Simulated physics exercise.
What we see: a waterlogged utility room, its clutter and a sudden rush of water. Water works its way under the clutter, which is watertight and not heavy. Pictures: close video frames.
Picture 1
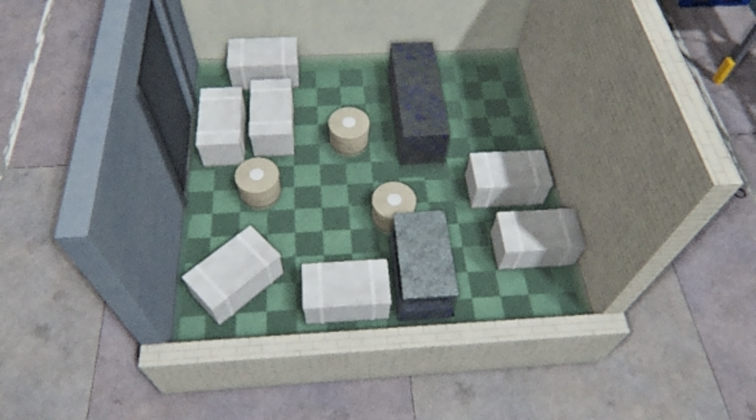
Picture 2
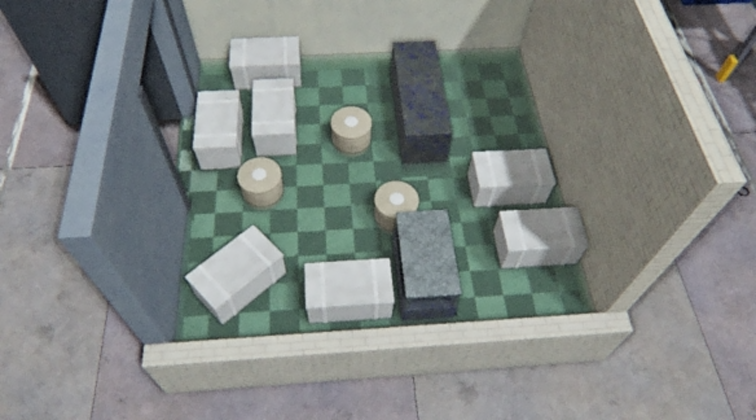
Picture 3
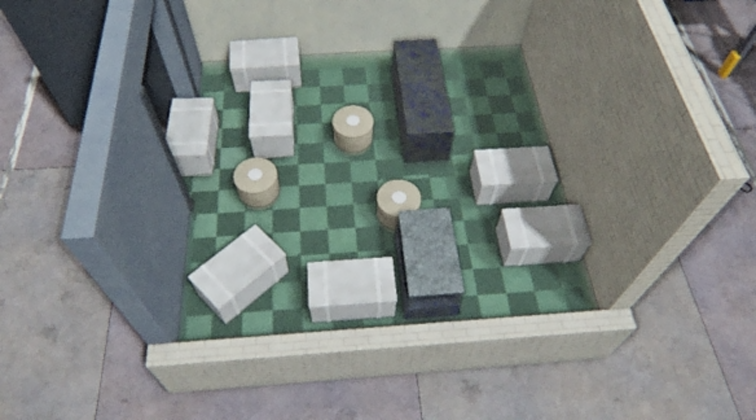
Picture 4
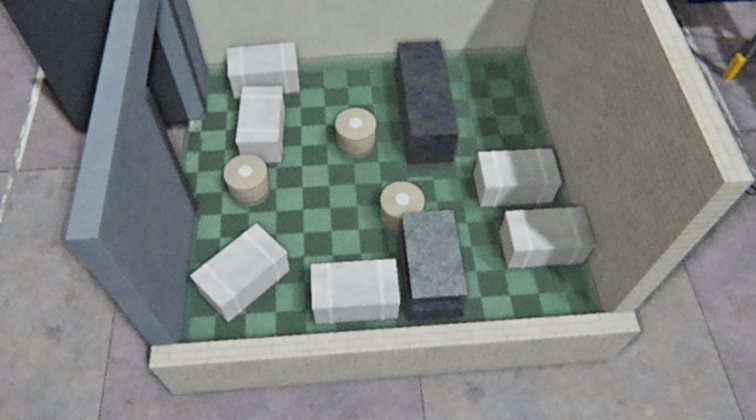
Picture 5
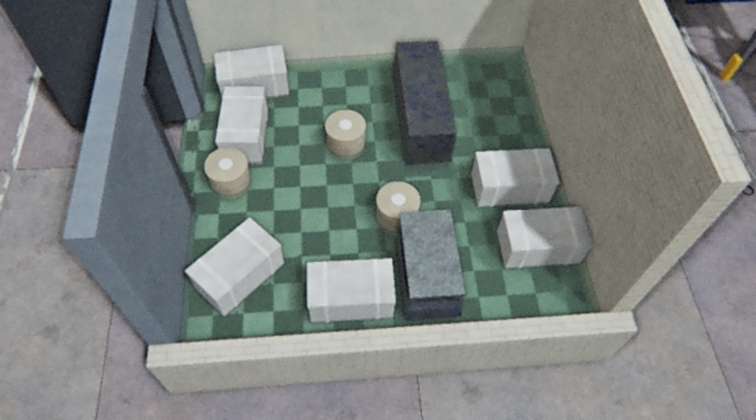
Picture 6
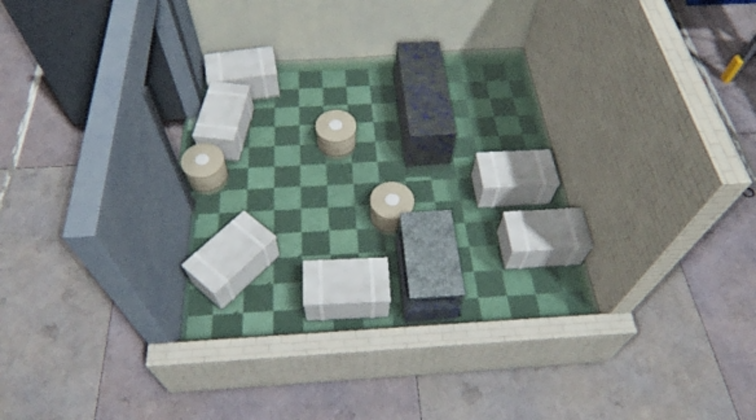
A white block slides out through the left opening, then nearby blocks and round tubs drift left.
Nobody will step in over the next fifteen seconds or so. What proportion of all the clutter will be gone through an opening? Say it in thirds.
The fraction is going to land in the top band.
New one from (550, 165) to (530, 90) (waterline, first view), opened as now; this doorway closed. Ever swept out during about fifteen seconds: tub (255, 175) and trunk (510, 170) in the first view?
Per object, in order: Retained / flushed out.
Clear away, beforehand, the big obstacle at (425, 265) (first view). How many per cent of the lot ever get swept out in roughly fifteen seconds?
I reckon 80 percent.
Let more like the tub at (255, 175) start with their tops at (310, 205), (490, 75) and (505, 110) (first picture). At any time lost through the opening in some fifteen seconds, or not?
First copy escapes, second copy doesn't escape, third copy doesn't escape.
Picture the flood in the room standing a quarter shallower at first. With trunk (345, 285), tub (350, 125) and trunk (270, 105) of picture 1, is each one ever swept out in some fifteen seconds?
In that order: Remains, swept away, swept away.
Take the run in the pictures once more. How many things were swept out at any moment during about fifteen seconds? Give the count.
I count 8 of them.
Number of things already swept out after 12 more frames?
I get 3.
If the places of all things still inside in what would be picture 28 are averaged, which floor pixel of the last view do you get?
On the floor of the last picture, roughly (361, 233).
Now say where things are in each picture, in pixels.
In the first frame, a tub at (257, 175) floats; a trunk at (271, 106), afloat; 0 of 10 have shifted.
In the second frame, a tub at (259, 175) floats; a trunk at (273, 106), afloat; 1 of 10 have shifted.
In the third frame, a tub at (255, 175), afloat, close to its start; a trunk at (271, 107), afloat, close to its start; 2 of 10 have shifted.
In the fourth frame, a tub at (245, 172), afloat, close to its start; a trunk at (260, 113), afloat, close to its start; 4 of 10 have shifted.
In the fifth frame, a tub at (226, 164) floats, a stride from its start; a trunk at (241, 113) floats, a stride from its start; 6 of 10 have shifted.
In the sixth frame, a tub at (202, 160) floats, a stride from its start; a trunk at (222, 110), afloat, a stride from its start; 8 of 10 have shifted.
A moment on, 3 of 10 are out; 7 afloat.
Next, 3 of 10 are out; 7 afloat.
Later, 7 of 10 are out; 3 afloat.
In the end, 8 of 10 are out; 2 afloat.
